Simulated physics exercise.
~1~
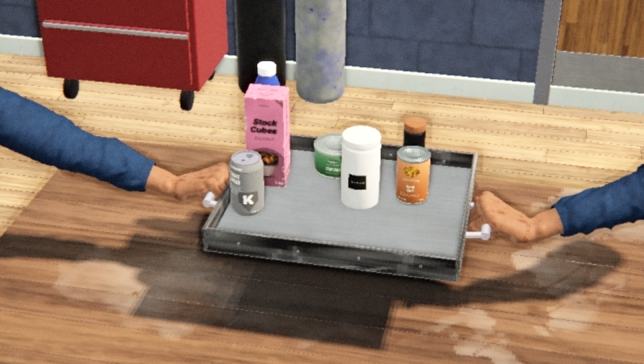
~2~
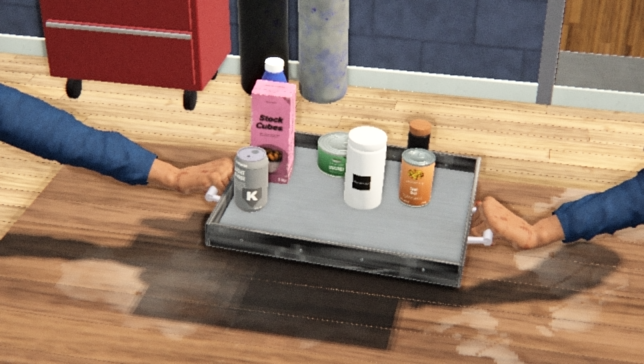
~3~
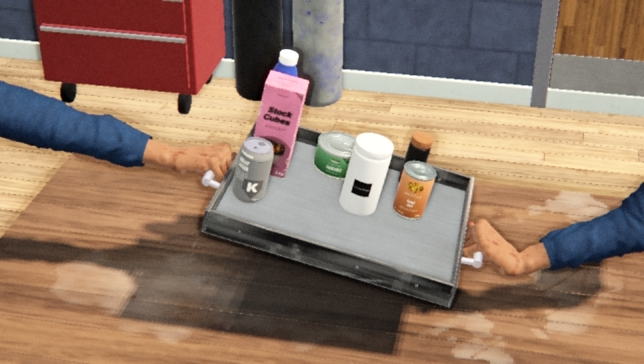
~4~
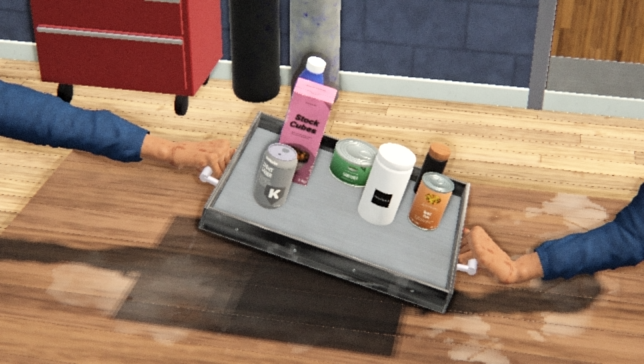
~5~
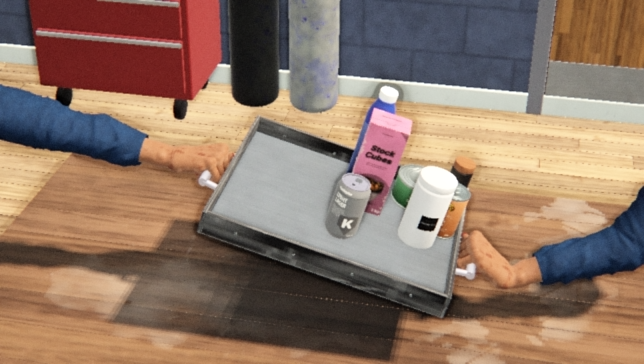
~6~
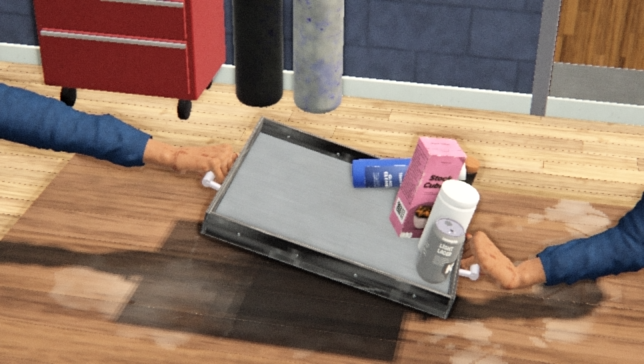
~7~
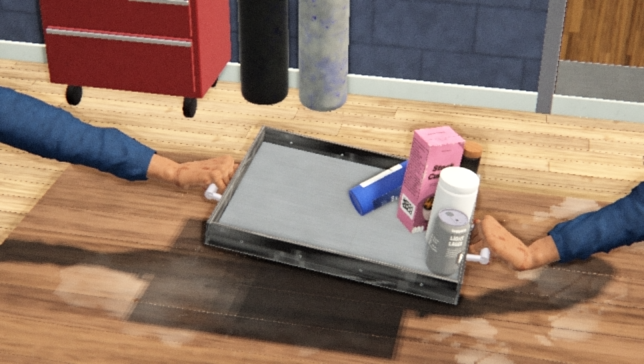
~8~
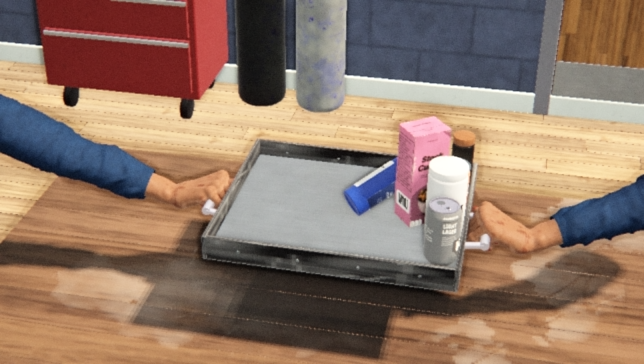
In a workshop, two hands tilting a tray right, its groceries sliding to that side, blue bottle toppling, then levelling it again.
